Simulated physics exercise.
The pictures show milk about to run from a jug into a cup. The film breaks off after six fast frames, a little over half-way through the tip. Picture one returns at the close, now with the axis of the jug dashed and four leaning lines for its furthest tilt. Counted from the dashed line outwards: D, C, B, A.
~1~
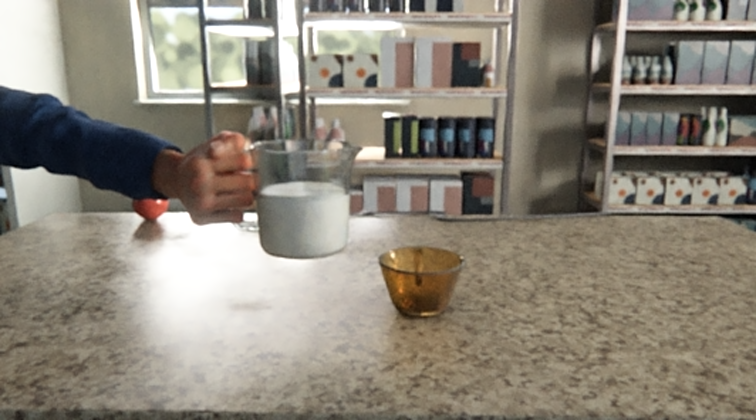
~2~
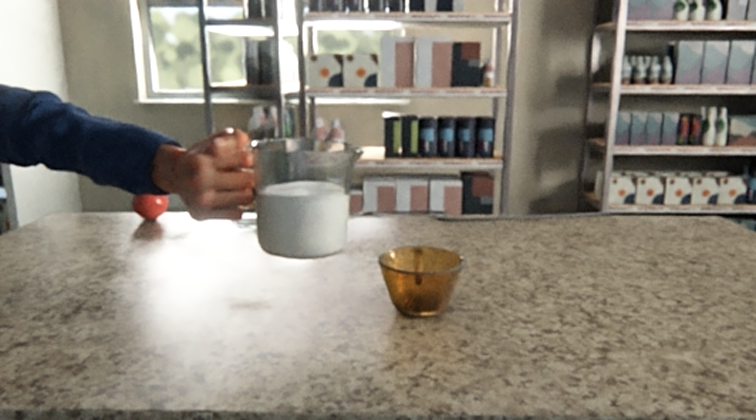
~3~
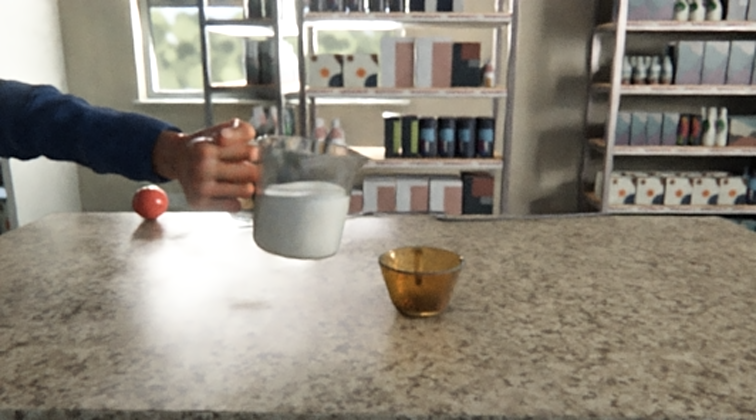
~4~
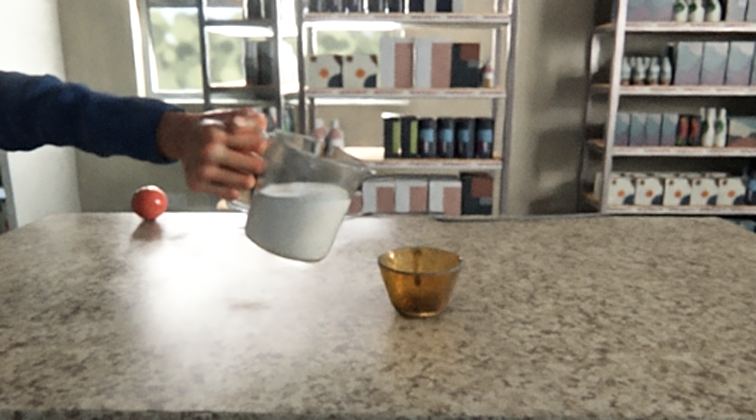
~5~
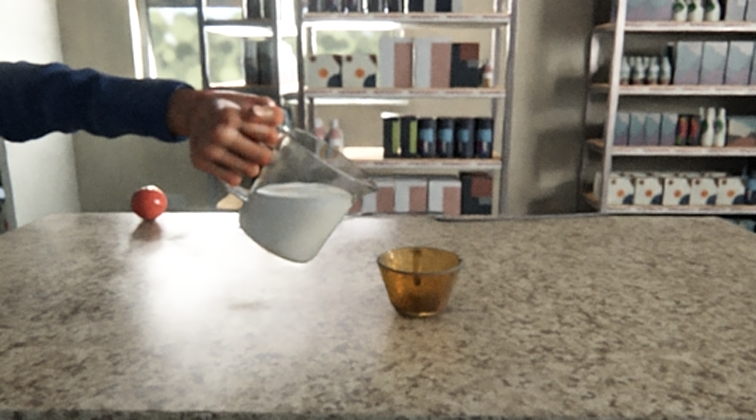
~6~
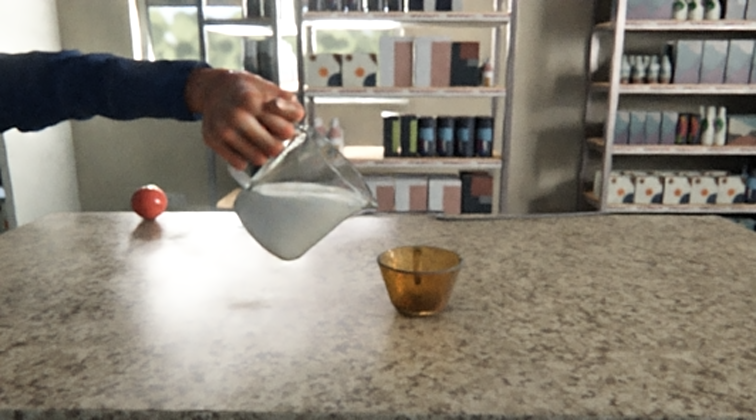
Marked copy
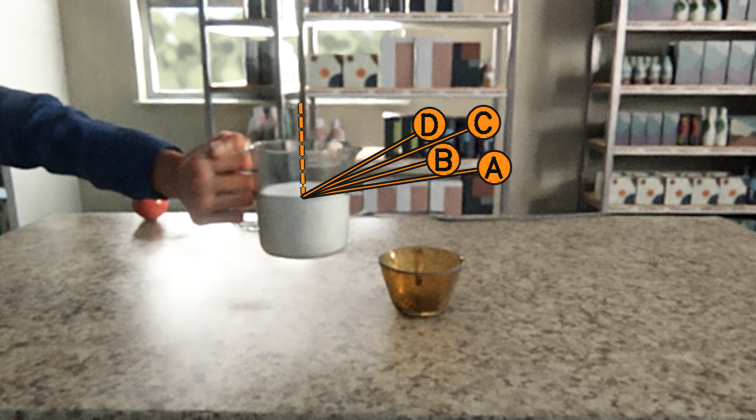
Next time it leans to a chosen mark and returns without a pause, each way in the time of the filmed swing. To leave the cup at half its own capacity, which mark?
D works best here.
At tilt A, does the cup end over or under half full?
Over half.
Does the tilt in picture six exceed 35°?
Yes, it does.
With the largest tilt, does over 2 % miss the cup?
Yes.
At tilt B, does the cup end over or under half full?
Over.
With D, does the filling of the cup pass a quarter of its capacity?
Yes.
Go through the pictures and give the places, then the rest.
The first picture shows upright, lip at (362, 148); rim of the cup round (421, 259); nothing has left yet.
The second picture shows tipped about 2°, lip at (364, 151); nothing has left yet.
The third picture shows tipped about 9°, lip at (369, 159); nothing has left yet.
The fourth picture shows tipped about 20°, lip at (374, 172); nothing has left yet.
The fifth picture shows tipped about 33°, lip at (378, 189); nothing has left yet.
The sixth picture shows tipped about 47°, lip at (377, 206); nothing has left yet.
In orange, A at (478, 170); B at (426, 162); C at (468, 129); D at (415, 134).
For tilt A, the cup ends with about 80 % of what it can hold; 26 % of the milk is spilt.
For tilt B, the cup ends with about 71 % of what it can hold; 17 % of the milk is spilt.
For tilt C, the cup ends with about 64 % of what it can hold; 7 % of the milk is spilt.
For tilt D, the cup ends with about 47 % of what it can hold.
